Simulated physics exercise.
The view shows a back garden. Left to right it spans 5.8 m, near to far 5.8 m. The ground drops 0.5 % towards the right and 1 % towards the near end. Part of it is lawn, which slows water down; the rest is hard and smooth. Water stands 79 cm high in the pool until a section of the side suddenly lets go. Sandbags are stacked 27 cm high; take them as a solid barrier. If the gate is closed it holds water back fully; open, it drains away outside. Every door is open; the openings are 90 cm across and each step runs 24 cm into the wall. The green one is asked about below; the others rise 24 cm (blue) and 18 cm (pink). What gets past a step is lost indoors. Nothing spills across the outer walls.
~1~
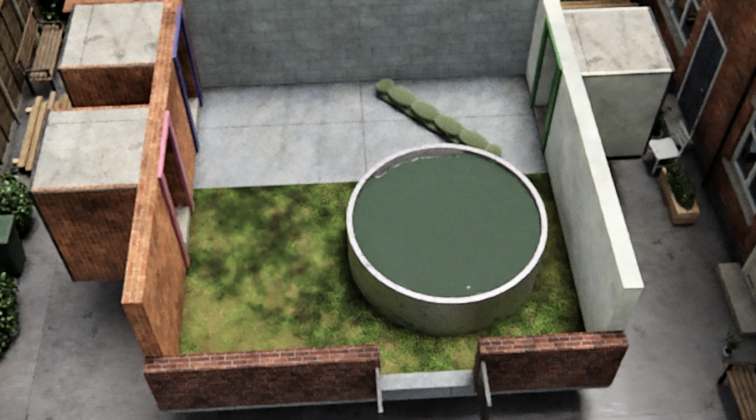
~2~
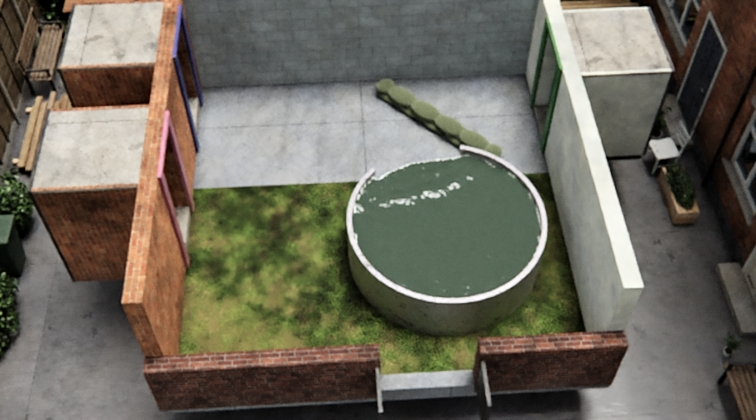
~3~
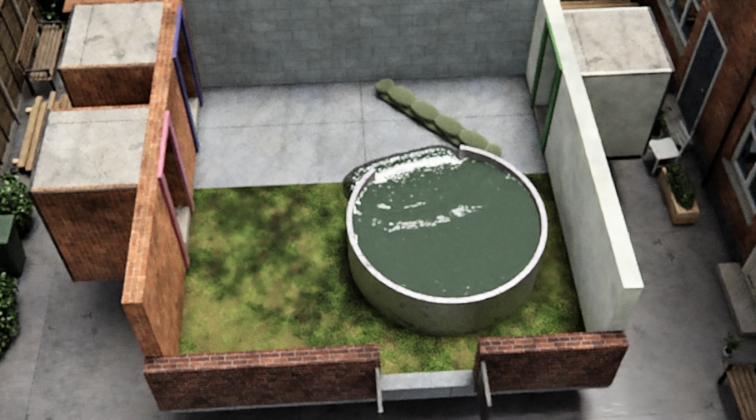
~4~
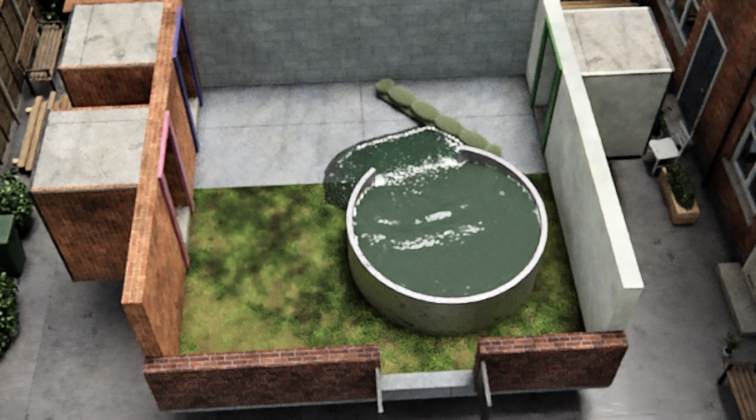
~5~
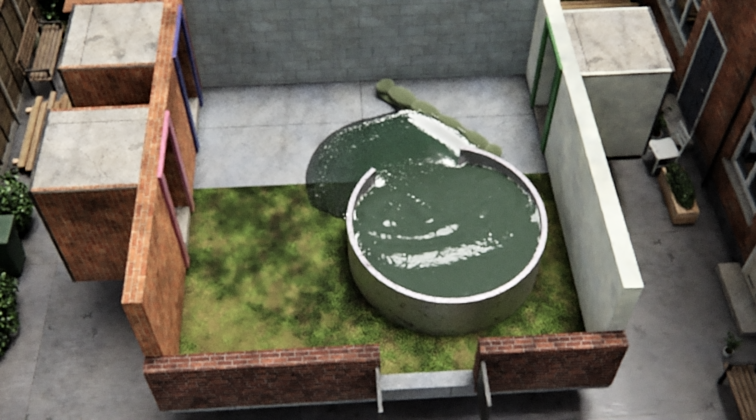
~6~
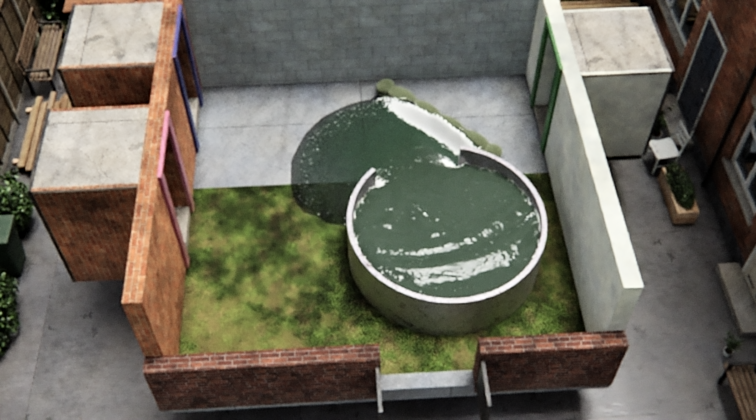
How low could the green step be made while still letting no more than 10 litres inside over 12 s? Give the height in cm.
Close to 9 cm is just enough.
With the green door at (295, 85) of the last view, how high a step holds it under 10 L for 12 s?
Roughly 34 cm.
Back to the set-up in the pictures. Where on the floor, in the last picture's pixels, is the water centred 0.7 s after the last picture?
Near (420, 215).
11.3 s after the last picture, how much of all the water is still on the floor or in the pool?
Roughly 84 in a hundred.
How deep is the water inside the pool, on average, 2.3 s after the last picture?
Roughly 37 cm on average.
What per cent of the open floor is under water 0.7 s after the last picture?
About 35 per cent.
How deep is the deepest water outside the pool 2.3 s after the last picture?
Up to some 48 cm.
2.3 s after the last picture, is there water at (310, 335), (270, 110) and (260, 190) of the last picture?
In that order: Not reached, under water, flooded.
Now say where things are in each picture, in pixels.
In the first picture, the pool at (446, 221) is whole and still, 79 cm deep; the green door at (547, 84) is dry.
In the second picture, the gap is on the far side, the front 0.3 m out at a hidden place; the back of the pool holds 79 cm.
In the third picture, water pours out on the far side and has run 0.7 m, to a hidden place; about 12 cm deep outside, 79 cm at the back.
In the fourth picture, the front is at (421, 129), 1.2 m from the gap on the far side; 2.5 m2 of floor is wet, 79 cm left at the back.
In the fifth picture, the front is at (395, 114), 1.6 m from the gap on the far side; 3.7 m2 of floor is wet, 79 cm left at the back.
In the sixth picture, the gap is on the far side, the front 2.0 m out at (377, 100); the back of the pool holds 78 cm; the green door at (547, 84), 2.5 m from the gap, is still 1.3 m from the nearest water.
Then, 0.7 s after the last picture water covers 35 % of the floor, deepest (48 cm) near (345, 82); it has not reached the green door.
Then, 2.3 s after the last picture water covers 60 % of the floor, deepest (48 cm) near (212, 102); 6 cm at the green door, 0 litres in over its 7 cm step.
Then, 11.3 s after the last picture water covers 95 % of the floor, deepest (17 cm) near (177, 385); 9 cm at the green door, 31 litres in over its 7 cm step.
At the green door as built, the water peaked near 12 cm, 2.9 s after the last picture.
Run again over the same 12 s with other heights there, 33 litres in over 7 cm, 2 litres over 11.5 cm. The limit of 10 litres is kept from about 9 cm up.
